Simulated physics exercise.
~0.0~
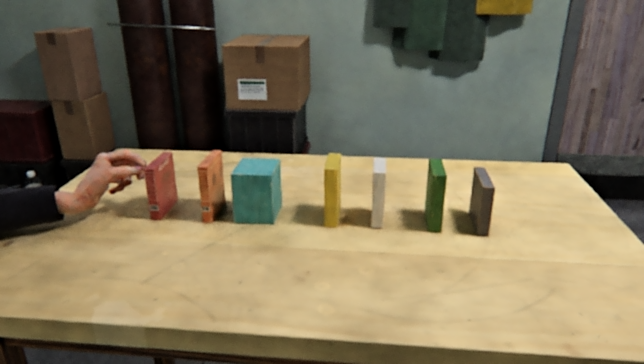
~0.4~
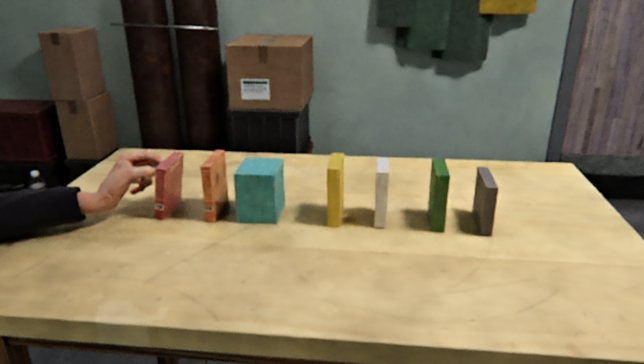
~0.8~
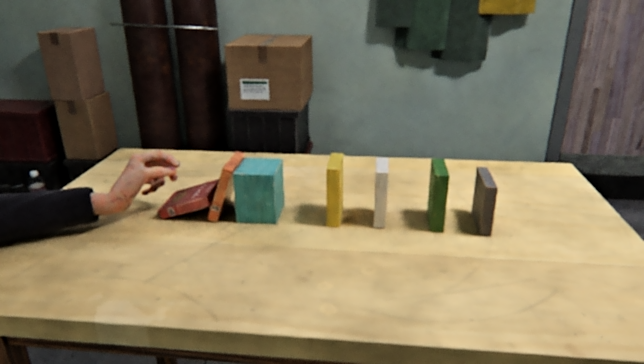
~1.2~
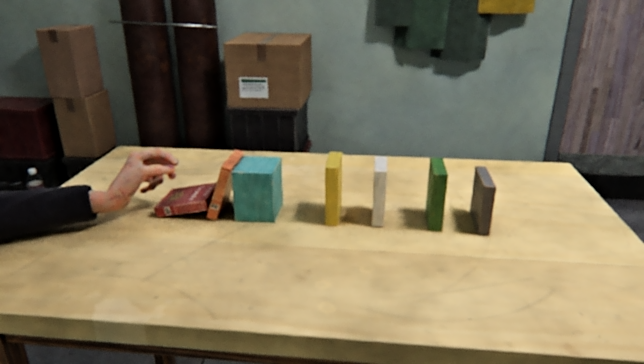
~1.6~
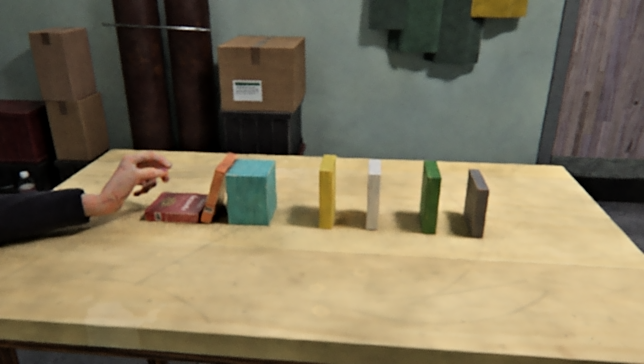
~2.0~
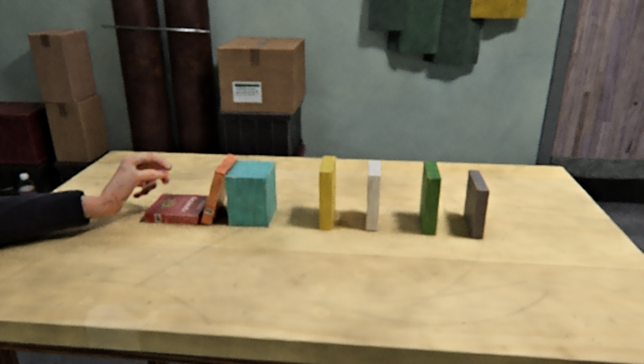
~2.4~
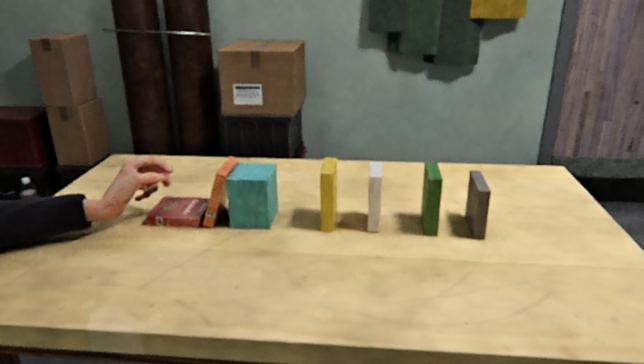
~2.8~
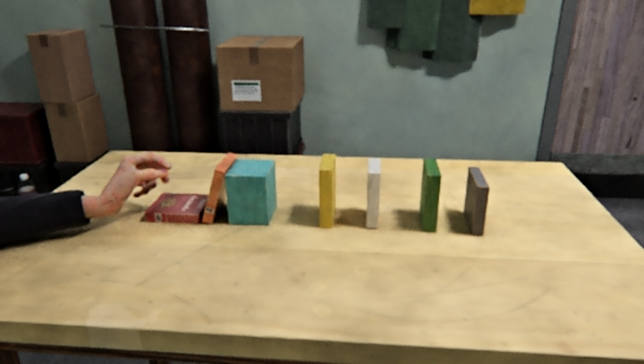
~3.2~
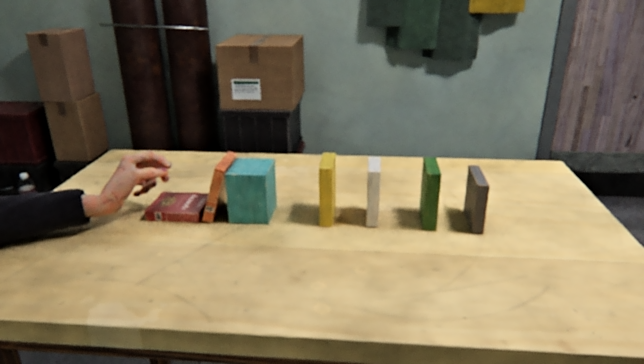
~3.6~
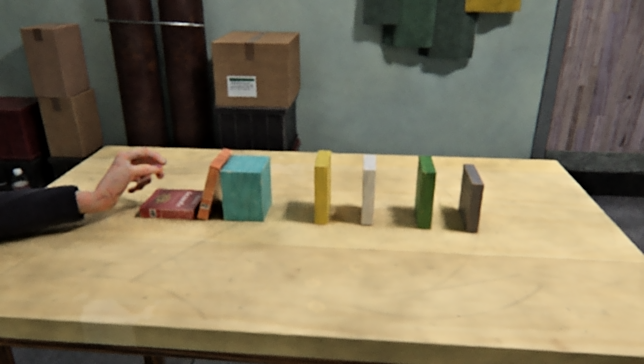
At first, seven upright pieces stand in a row on a wooden table, with a red packet at the left end beside a reaching hand. The fingers nudge the red packet and it tips to the right, toward its orange neighbour. It falls against the orange packet, which tilts over and comes to lean on the large turquoise block. The red packet then slides down until it lies flat on the table, while the hand hovers behind it. The turquoise block does not topple, and the yellow, white, green and grey pieces farther right remain standing to the end.
